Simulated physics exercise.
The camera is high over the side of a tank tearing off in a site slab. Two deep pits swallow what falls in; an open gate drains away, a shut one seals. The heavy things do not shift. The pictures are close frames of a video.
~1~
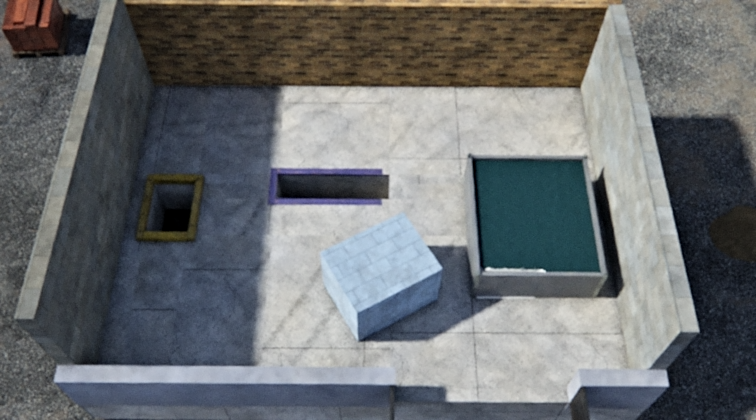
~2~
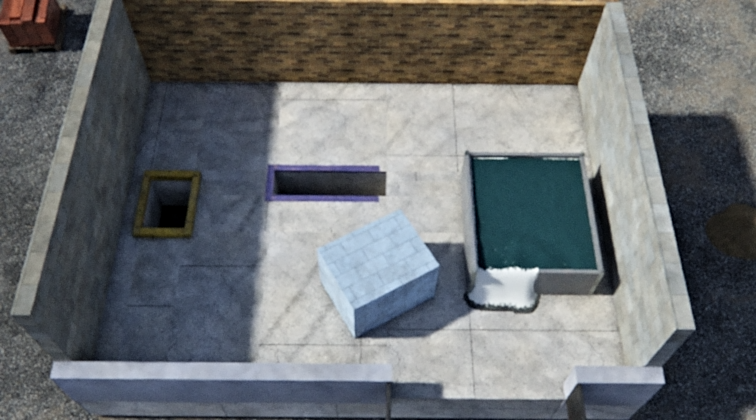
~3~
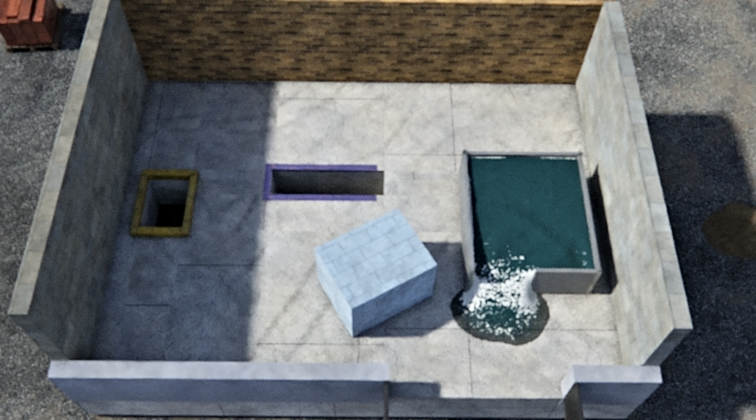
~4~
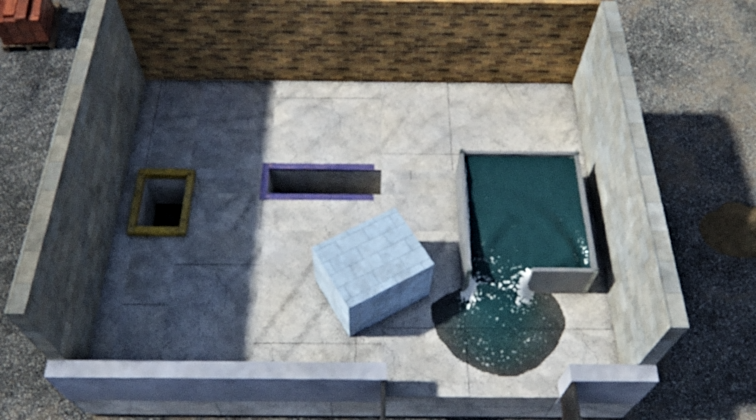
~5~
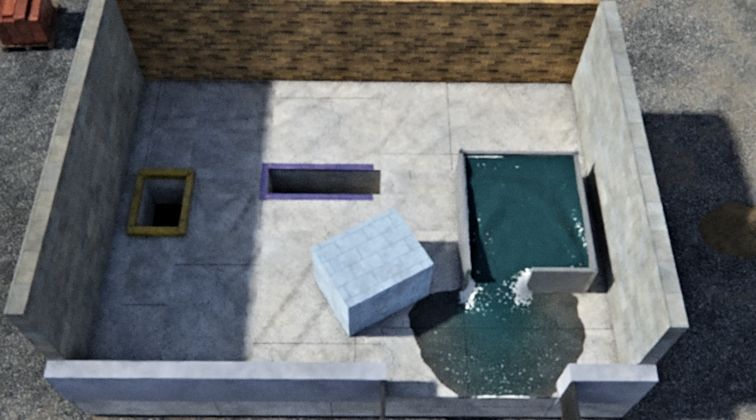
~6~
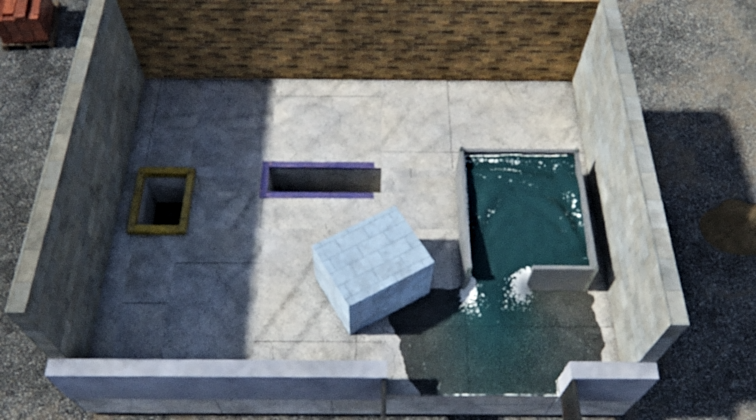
In a walled concrete yard with two pits and a pale block, water burst from the near side of an open tank, spread across the floor in a dark pool, and reached the front wall.
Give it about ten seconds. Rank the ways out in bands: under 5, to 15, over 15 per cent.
One by one: The gate takes over 15 %; the blue pit takes under 5 %; the yellow pit takes under 5 %.
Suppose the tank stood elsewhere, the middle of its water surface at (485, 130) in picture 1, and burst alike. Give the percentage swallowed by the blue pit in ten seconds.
Per cent: Blue 4.
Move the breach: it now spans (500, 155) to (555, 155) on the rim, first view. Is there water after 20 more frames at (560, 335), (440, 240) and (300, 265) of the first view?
In turn: Not flooded, dry, dry.
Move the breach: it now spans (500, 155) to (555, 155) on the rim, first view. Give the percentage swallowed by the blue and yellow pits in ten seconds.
In per cent: Blue 12, yellow 2.
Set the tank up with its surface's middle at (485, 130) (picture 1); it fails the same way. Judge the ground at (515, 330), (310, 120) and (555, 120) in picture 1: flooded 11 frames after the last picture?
One after the other: Wet, not flooded, not flooded.
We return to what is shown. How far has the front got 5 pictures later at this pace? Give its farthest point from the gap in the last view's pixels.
At about (347, 378).
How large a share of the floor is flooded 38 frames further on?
I make it 30 per cent.
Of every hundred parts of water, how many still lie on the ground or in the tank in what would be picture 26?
Near 60 in a hundred.
A moment on, water covers 15 % of the floor; the gate 11 %, the blue pit 0 %, the yellow pit 0 %.
Next, water covers 20 % of the floor; the gate 26 %, the blue pit 0 %, the yellow pit 0 %.
Then, water covers 25 % of the floor; the gate 40 %, the blue pit 0 %, the yellow pit 0 %.
Later, water covers 30 % of the floor; the gate 57 %, the blue pit 0 %, the yellow pit 0 %.
In the end, water covers 30 % of the floor; the gate 70 %, the blue pit 0 %, the yellow pit 0 %.
